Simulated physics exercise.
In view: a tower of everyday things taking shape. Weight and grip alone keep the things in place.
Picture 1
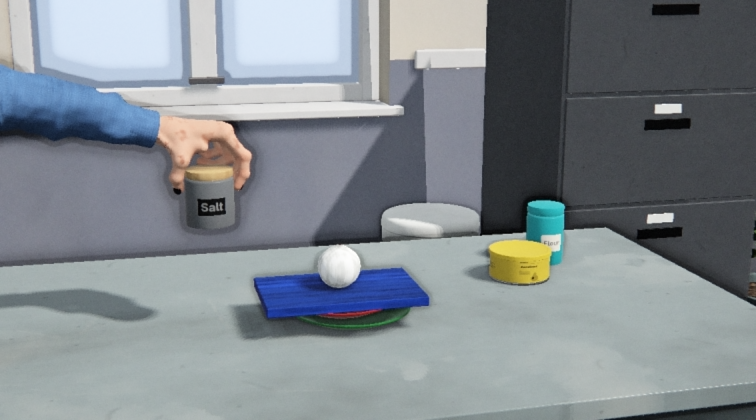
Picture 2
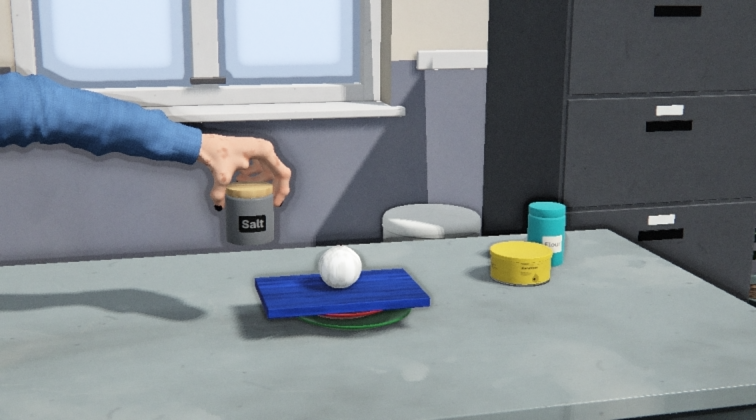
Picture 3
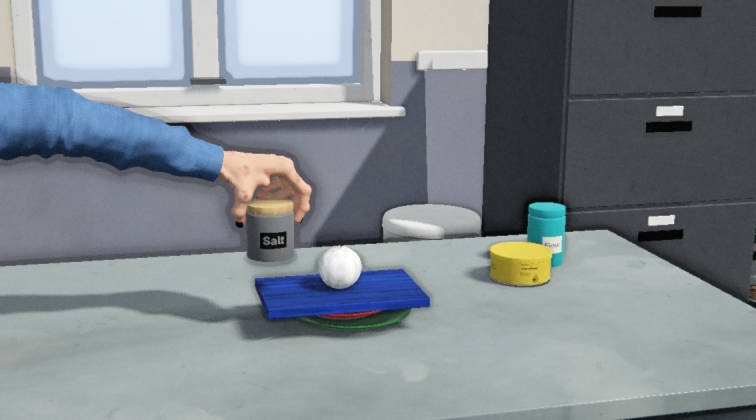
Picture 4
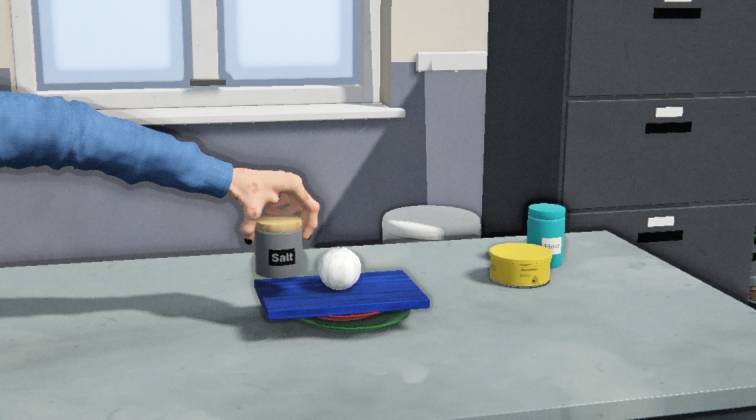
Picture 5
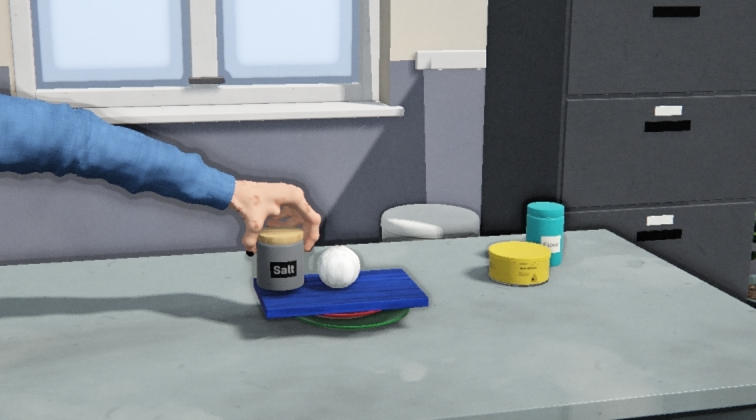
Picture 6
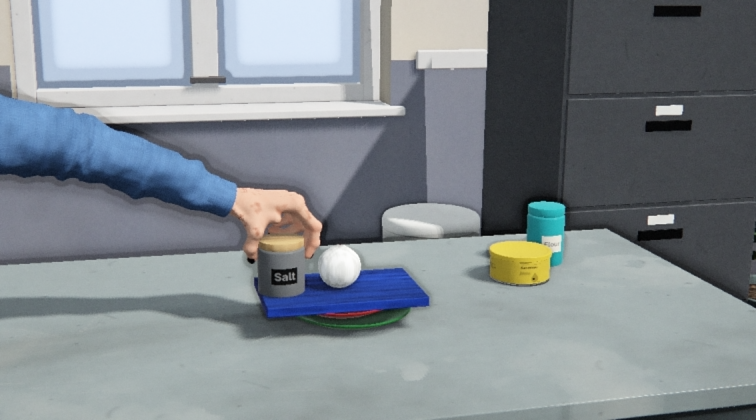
A grey salt jar, gripped from above by a hand in a blue sleeve, moved right and down until it was set on the blue board, left of the white onion, with the hand still holding it.
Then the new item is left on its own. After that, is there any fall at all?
No, none.
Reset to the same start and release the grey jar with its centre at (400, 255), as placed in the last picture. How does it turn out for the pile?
Then it keeps its balance.
Then, 0.70 s after the last picture, nothing has stirred.
Then, 1.60 s after the last picture, grey jar resting near (281, 265).
At rest, all 7 in place. Seen from the same camera at the end, grey jar near (282, 265). The pile stays up.
